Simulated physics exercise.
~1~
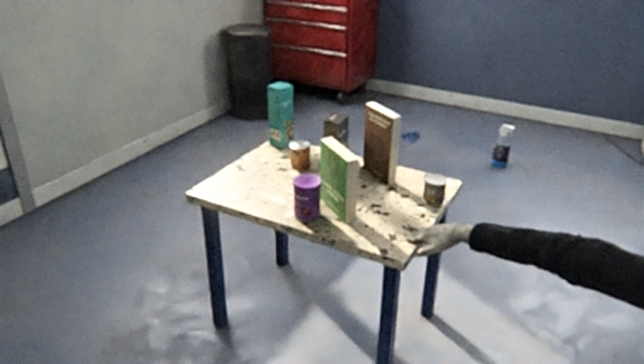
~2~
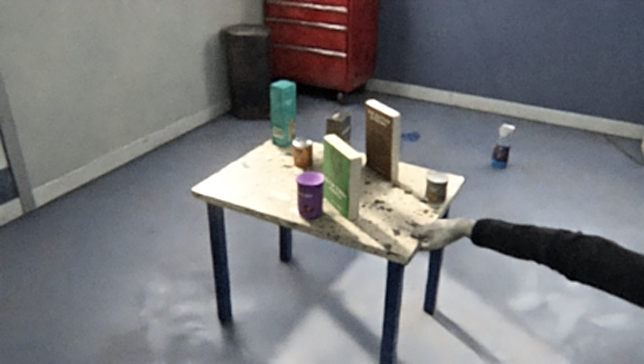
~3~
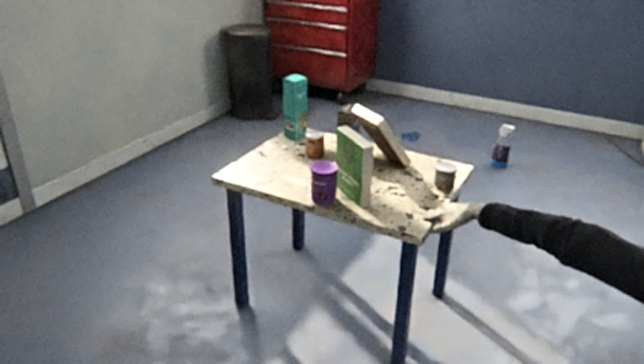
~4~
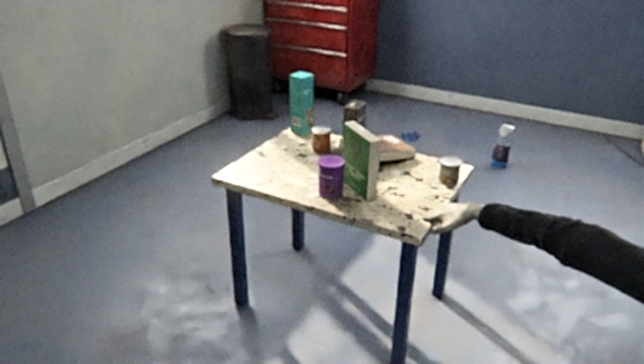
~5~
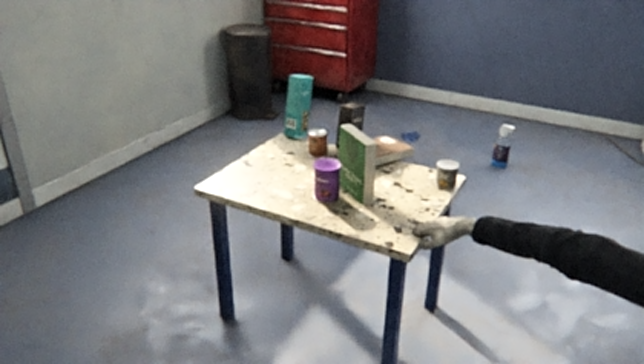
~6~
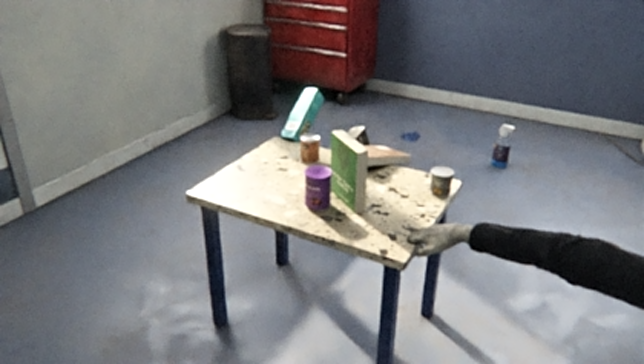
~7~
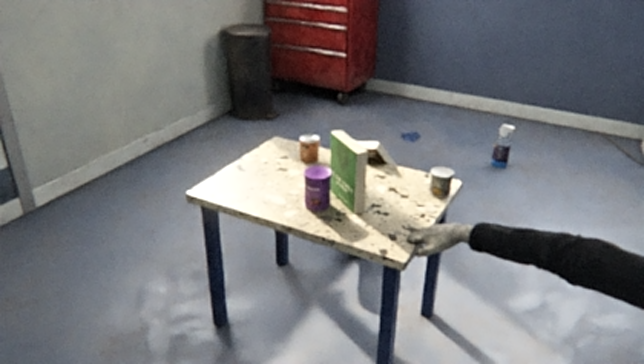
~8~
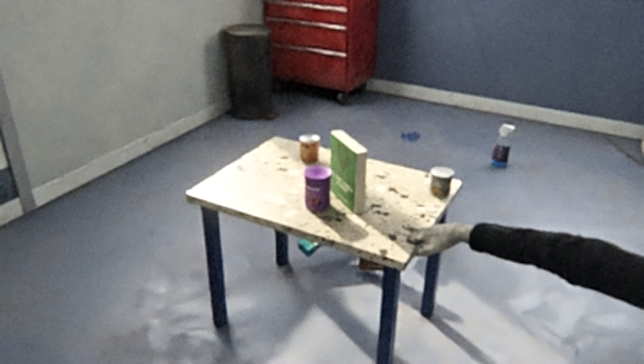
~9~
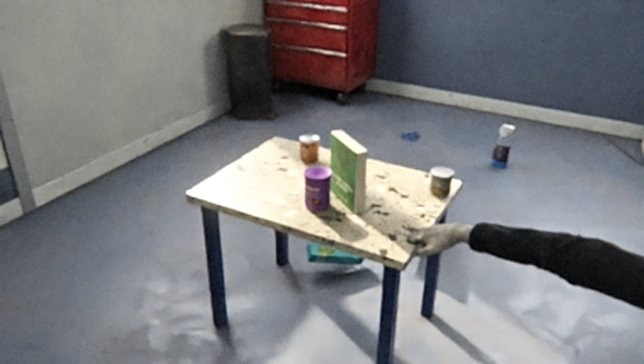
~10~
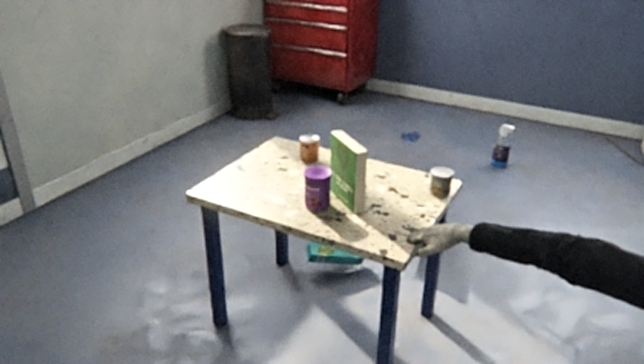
A dark-sleeved arm reaches in from the right and grips the corner of a small pale table with blue legs, seen from slightly above in a grey-floored room with a red drawer cabinet behind. On top stand a turquoise carton, a small dark packet, brown and green books, and purple, orange and grey tins. The table shifts away and the brown book tips over onto its side. As it comes back, the turquoise carton and packet tilt, then drop off the far side, followed by the brown book. The green book and three tins stay standing, the carton lying beneath.
